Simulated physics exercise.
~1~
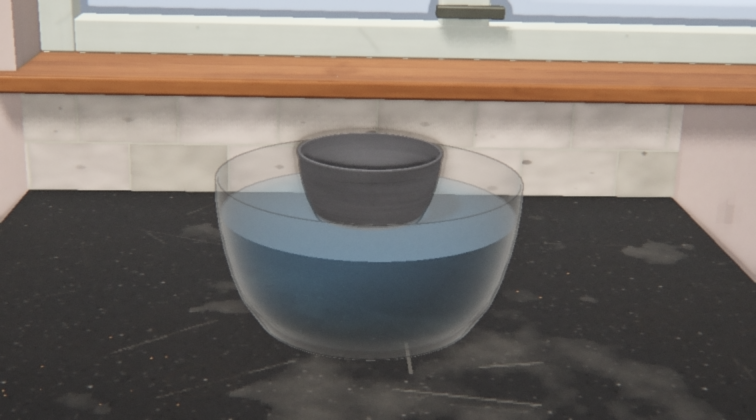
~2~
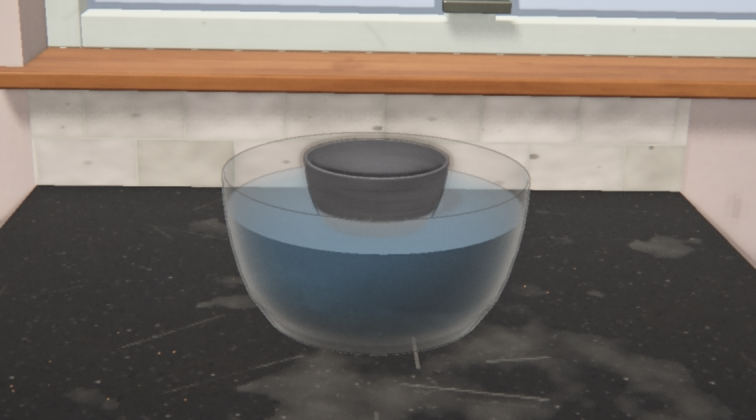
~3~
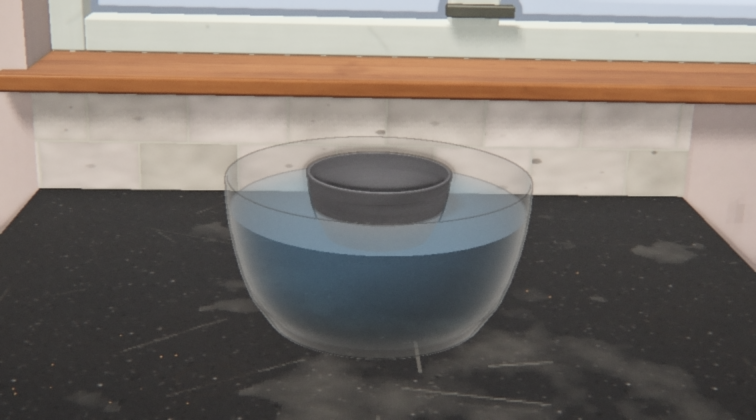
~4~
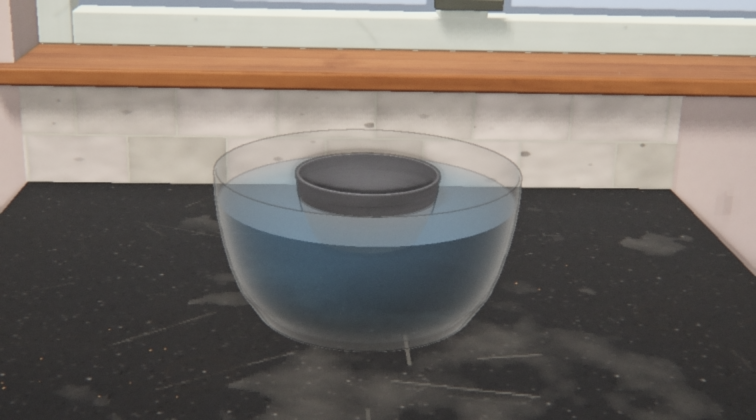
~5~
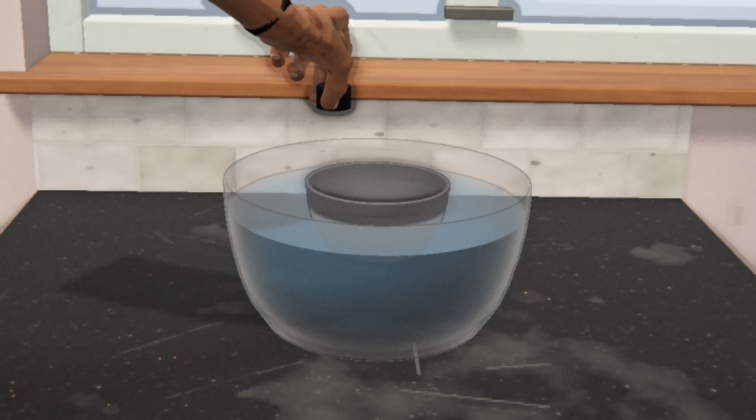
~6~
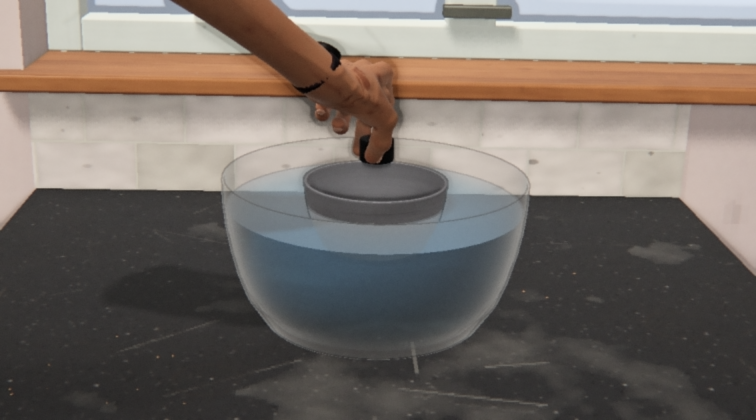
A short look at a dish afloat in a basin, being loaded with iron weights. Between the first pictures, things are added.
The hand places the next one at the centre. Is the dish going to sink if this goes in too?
My guess is it copes with the weight.
Soon after, the iron weight is in and the dish dips.
Later, it steadies; about a fifth of its side above the surface.
In the end, the dish floats; about a fifth of its side above the surface.
